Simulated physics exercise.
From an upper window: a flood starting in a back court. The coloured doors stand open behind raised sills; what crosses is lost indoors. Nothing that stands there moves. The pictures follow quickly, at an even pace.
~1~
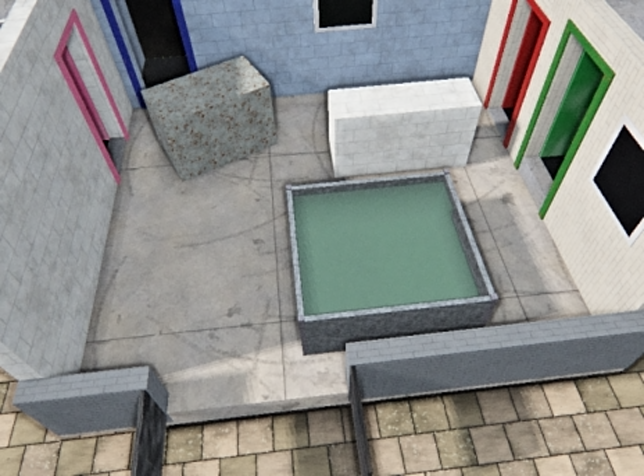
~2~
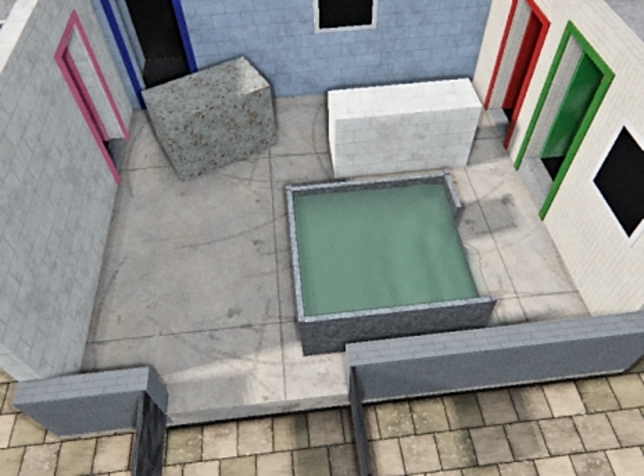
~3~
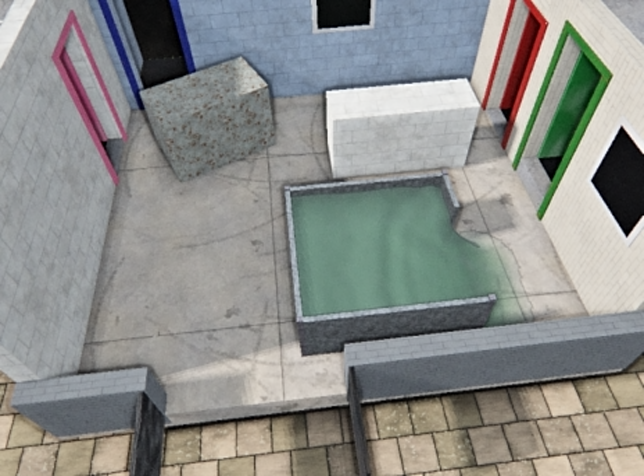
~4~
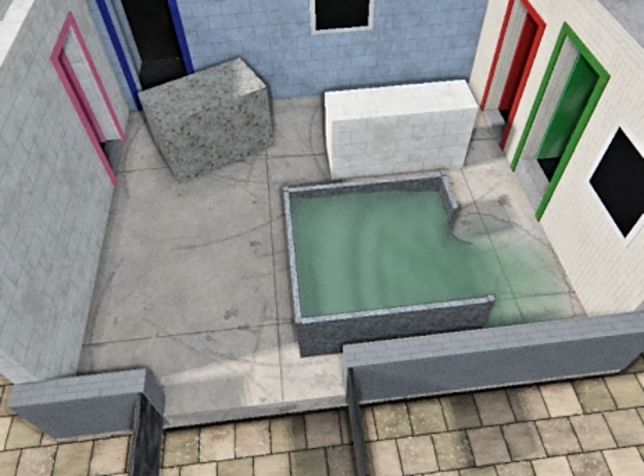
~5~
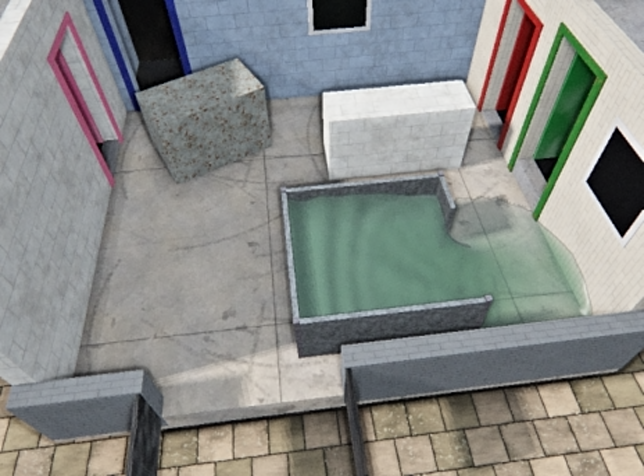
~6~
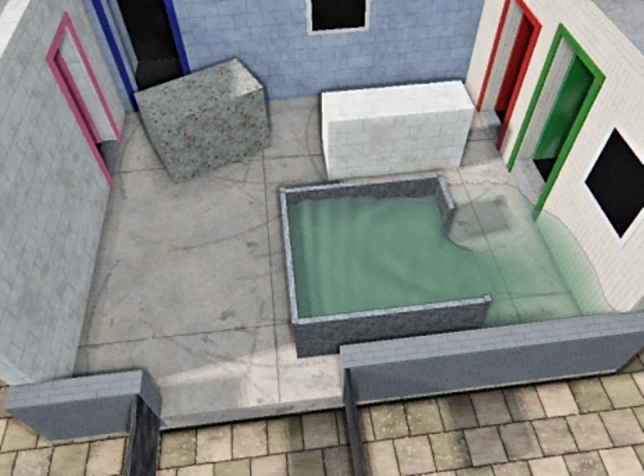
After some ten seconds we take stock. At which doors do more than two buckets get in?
One by one: The green door stays under that; the red door takes more than that; the blue door stays under that; the pink door stays under that.
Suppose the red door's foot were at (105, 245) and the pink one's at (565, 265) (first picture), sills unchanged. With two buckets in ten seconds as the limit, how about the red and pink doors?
In short: Red lets less in, pink floods.
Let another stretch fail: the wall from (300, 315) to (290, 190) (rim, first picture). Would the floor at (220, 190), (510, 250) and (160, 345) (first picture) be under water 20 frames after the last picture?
One after the other: Covered, free of water, wet.
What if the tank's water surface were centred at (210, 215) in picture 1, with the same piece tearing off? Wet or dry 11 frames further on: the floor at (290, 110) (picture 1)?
Verdict: Dry.
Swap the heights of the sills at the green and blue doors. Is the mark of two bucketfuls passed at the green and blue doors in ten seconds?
In short: The green one is over; the blue one lets less in.
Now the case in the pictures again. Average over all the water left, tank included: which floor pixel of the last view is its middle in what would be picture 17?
Roughly at (449, 262).
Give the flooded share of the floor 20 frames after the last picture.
Some 60 per cent.
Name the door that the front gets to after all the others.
That is the door marked pink.
A moment on, water covers 15 % of the floor; the green door wet at the sill, nothing in, the red door wet at the sill, nothing in, the blue door not reached, the pink door not reached.
Next, water covers 30 % of the floor; the green door wet at the sill, nothing in, the red door wet at the sill, nothing in, the blue door not reached, the pink door not reached.
Then, water covers 60 % of the floor; the green door wet at the sill, nothing in, the red door under two buckets in, the blue door not reached, the pink door not reached.
Later, water covers 90 % of the floor; the green door wet at the sill, nothing in, the red door over two buckets in, the blue door wet at the sill, nothing in, the pink door wet at the sill, nothing in.
In the end, water covers 100 % of the floor; the green door wet at the sill, nothing in, the red door far over two buckets in, the blue door wet at the sill, nothing in, the pink door under two buckets in.
